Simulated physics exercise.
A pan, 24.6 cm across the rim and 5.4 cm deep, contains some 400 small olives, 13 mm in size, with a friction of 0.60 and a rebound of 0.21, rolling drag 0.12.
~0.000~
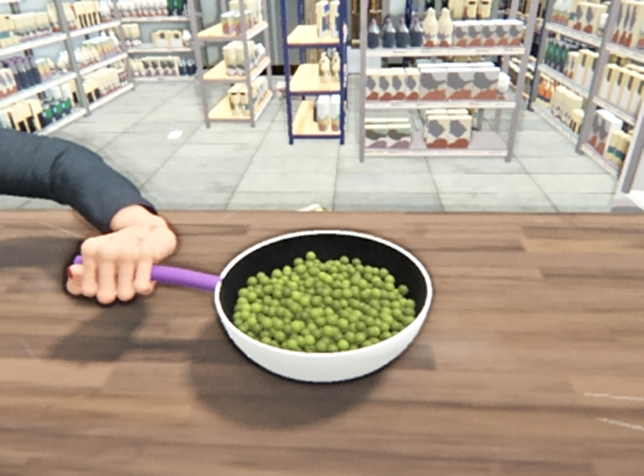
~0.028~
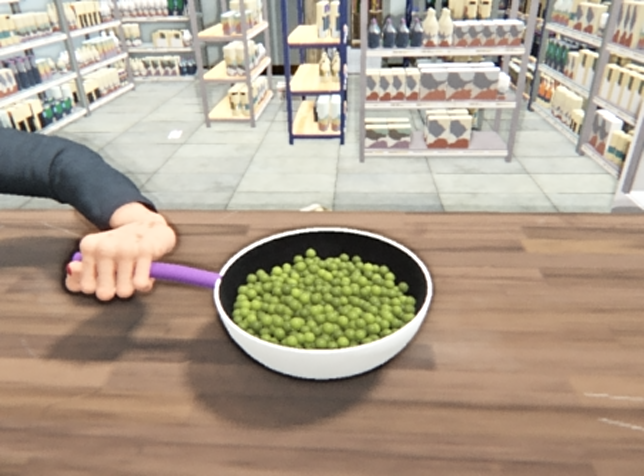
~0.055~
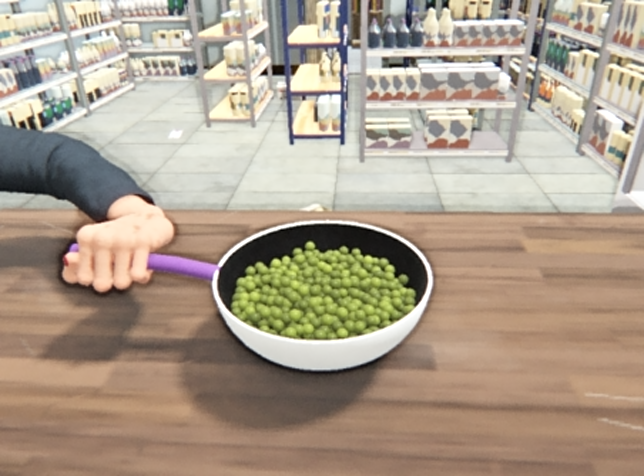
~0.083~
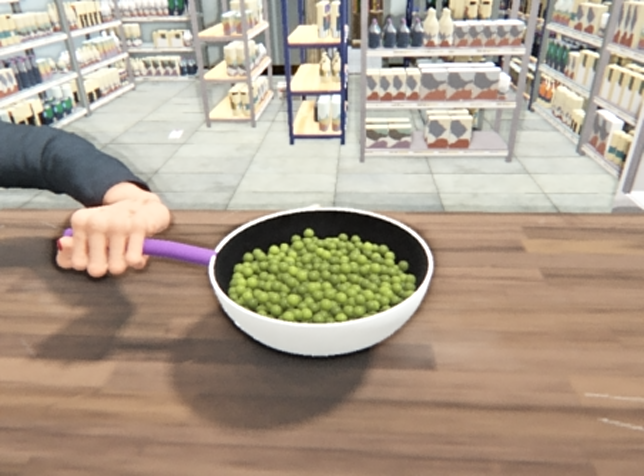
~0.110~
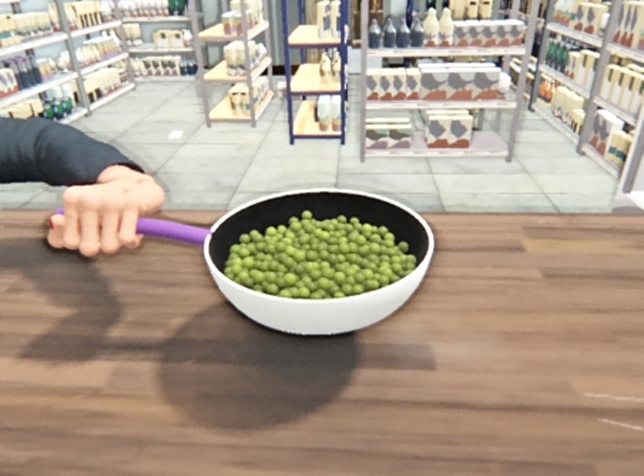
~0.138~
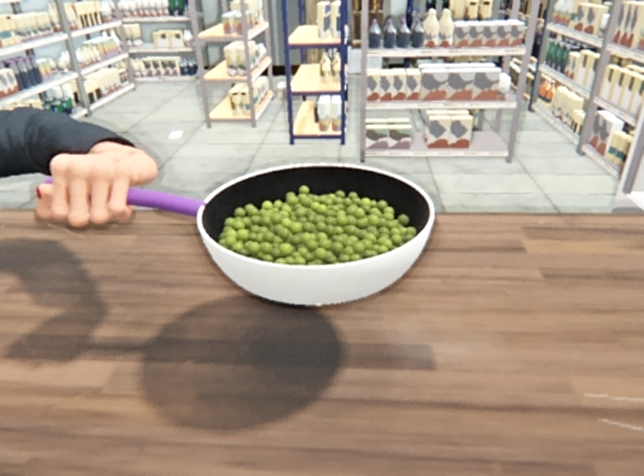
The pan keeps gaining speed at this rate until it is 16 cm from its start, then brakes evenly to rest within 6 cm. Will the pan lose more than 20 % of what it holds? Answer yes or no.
Share that leaves it, set against 20 %: No.
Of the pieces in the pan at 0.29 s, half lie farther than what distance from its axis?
About 7.5 cm.
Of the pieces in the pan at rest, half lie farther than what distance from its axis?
About 7.0 cm.
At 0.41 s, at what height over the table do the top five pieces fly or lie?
Some 41 cm.
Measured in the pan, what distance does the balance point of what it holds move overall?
Some 2.0 cm.
After 0.29 s, pan 45 %, in the air 55 %; middle of the pieces not yet landed near (292, 33).
After 0.41 s, in the air 100 %; middle of the pieces not yet landed near (275, 12).
After 0.53 s, pan 95 %, in the air 5 %; middle of the pieces not yet landed near (272, 126).
After 0.64 s, pan 95 %, in the air 5 %; middle of the pieces not yet landed near (275, 135).
In the end, at 1.1 s, fallen left of where it stops 5 %, pan 95 %.
